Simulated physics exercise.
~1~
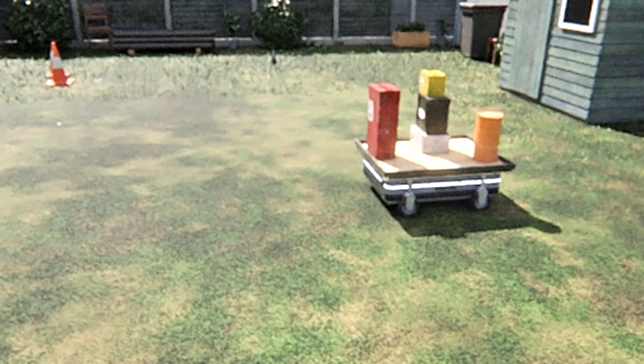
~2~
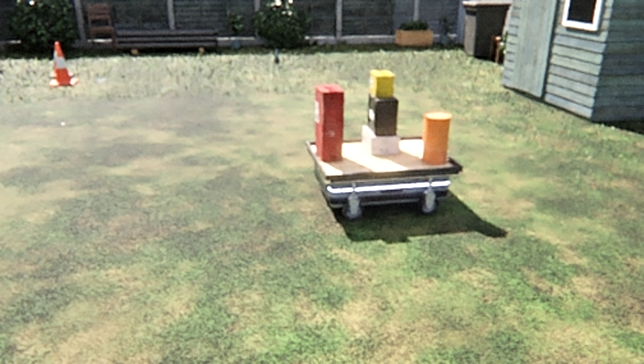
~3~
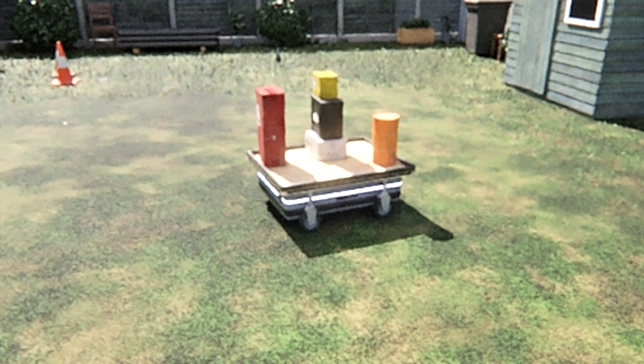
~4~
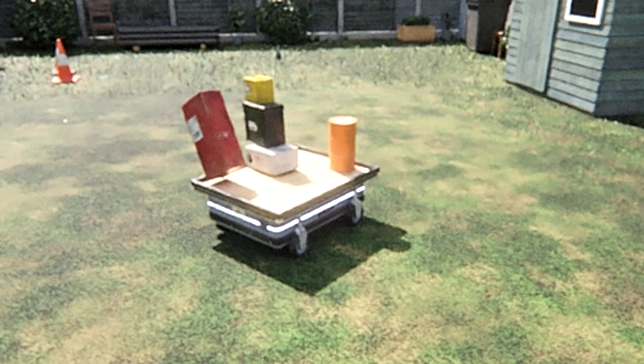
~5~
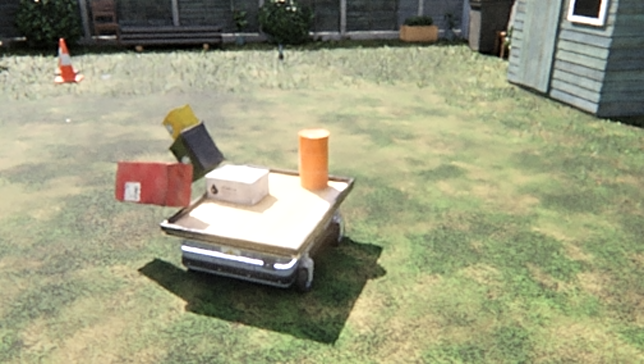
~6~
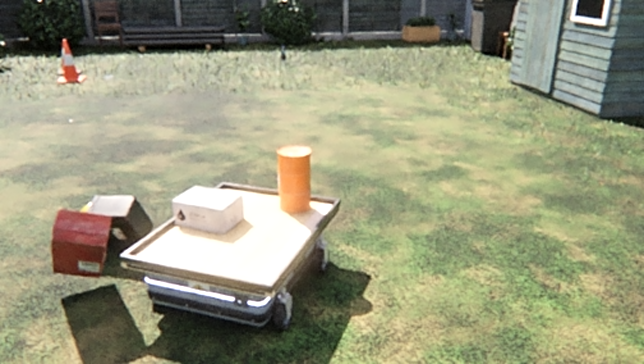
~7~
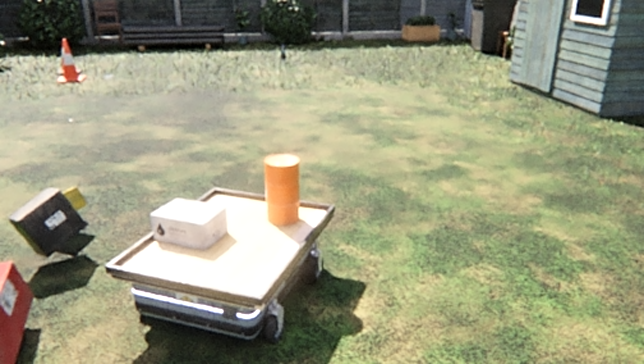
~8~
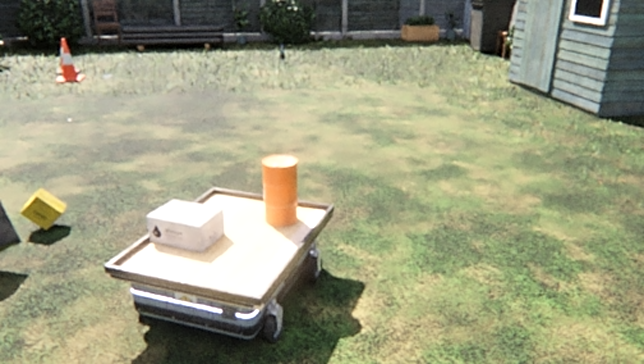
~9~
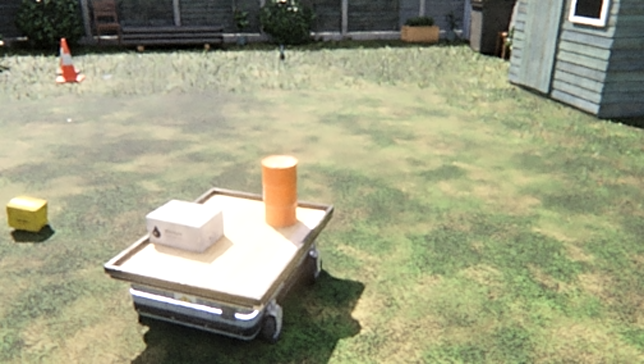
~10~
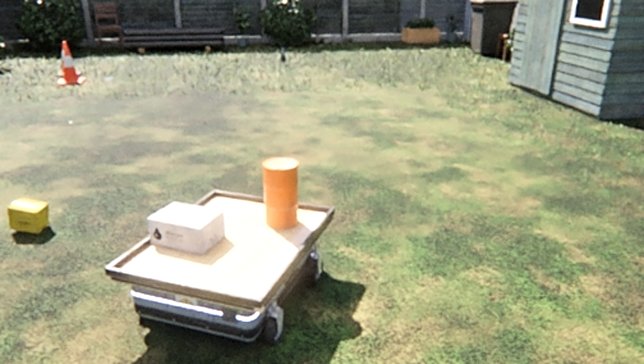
A low, flat-decked cart rolls leftward and closer across a sunlit, patchy lawn, seen from slightly above, with a traffic cone, a dark fence and a blue-grey shed behind. It carries a tall red box at left, a yellow parcel on a black tote on a white box, and an orange canister at right. As the cart turns, the red box tips over the left edge, followed by the tote and parcel. They tumble across the grass, the red box and tote leaving view. The cart stops with the white box and upright canister aboard, the yellow parcel lying at far left.
